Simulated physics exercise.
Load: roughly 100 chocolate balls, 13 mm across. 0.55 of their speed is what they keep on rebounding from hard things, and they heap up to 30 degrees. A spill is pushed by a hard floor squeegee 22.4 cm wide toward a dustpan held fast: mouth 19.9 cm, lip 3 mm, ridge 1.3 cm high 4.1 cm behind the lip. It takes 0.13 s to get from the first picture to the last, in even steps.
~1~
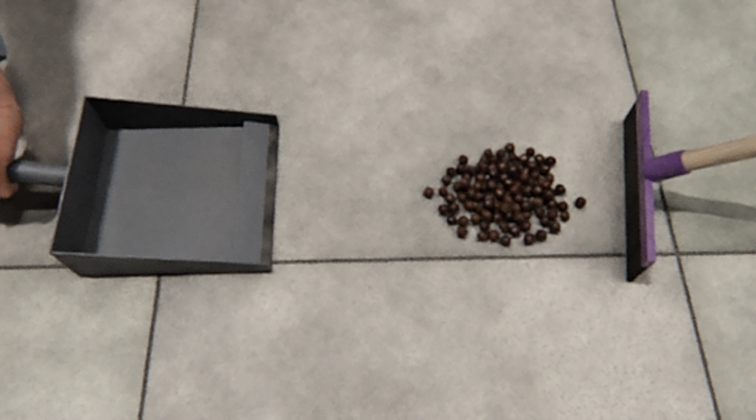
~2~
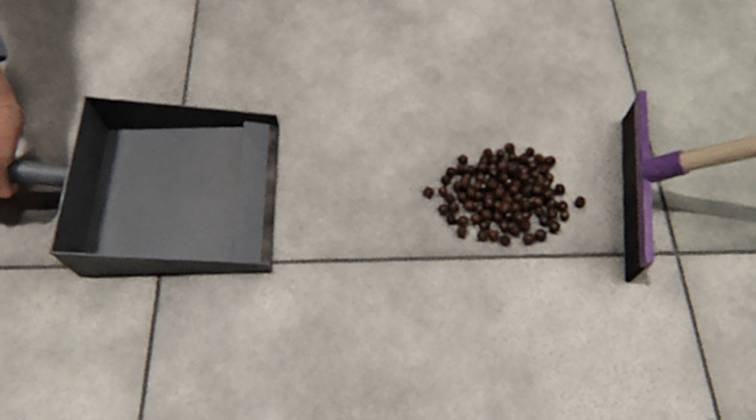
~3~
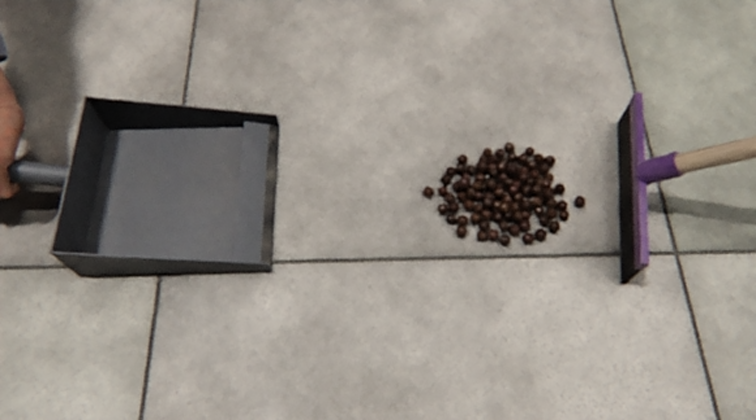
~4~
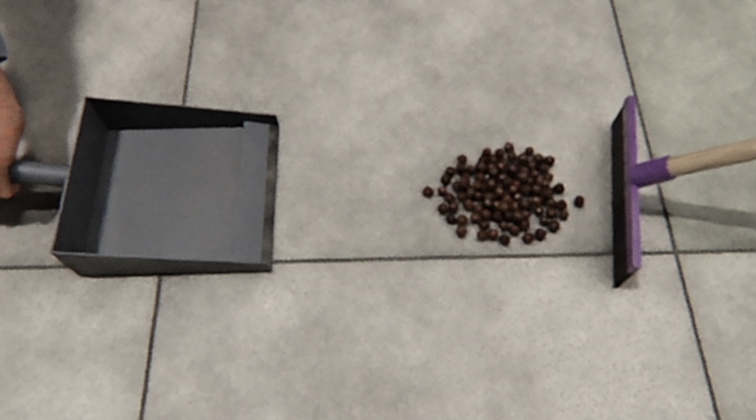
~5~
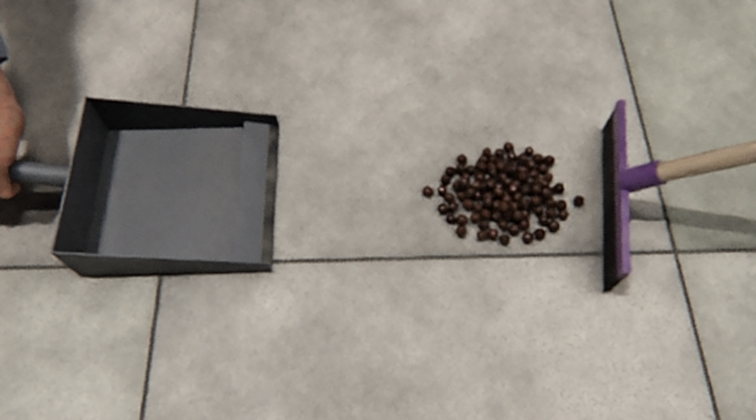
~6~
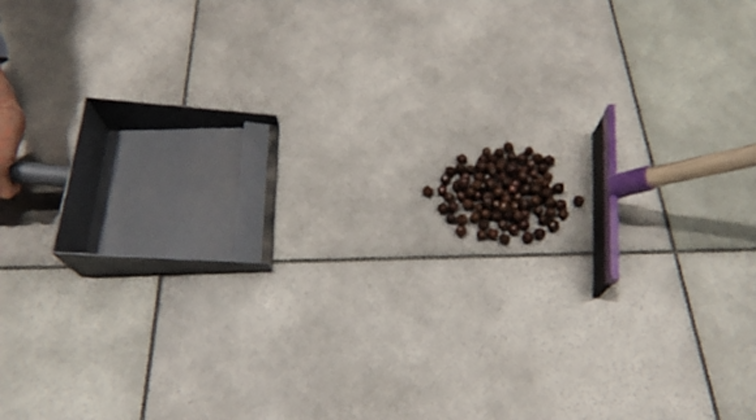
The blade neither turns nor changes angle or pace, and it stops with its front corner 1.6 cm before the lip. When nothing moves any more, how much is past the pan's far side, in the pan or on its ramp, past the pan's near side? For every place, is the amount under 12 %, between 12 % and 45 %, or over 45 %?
In the end past the pan's far side: A minor share; in the pan or on its ramp: A minor share; past the pan's near side: An intermediate share.
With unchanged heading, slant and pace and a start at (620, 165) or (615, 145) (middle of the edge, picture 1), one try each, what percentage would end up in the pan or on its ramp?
I'd put it near 0 per cent for the first and near 0 per cent for the second.
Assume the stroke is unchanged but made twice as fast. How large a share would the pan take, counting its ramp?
Share: Close to 5 %.
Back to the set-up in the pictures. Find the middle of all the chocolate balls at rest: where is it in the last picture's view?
When it all comes to rest, the middle is near (367, 196).
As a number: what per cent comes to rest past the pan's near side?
About 25 per cent.
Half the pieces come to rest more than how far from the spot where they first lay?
I'd put it near 12 cm.
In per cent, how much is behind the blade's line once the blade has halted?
Estimate: About 60 %.
Then, 0.34 s after the last picture, middle of the blade 22 cm from the lip; 0 % over the lip, far side 0 %, near side 10 %.
Then, 0.56 s after the last picture, middle of the blade 10 cm from the lip; 0 % over the lip, far side 0 %, near side 20 %.
Then, 0.89 s after the last picture, middle of the blade 4 cm from the lip; 0 % over the lip, far side 0 %, near side 25 %.
In the end, far side 0 %, pan 0 %, near side 25 %, in front of the lip or behind the blade 75 %.
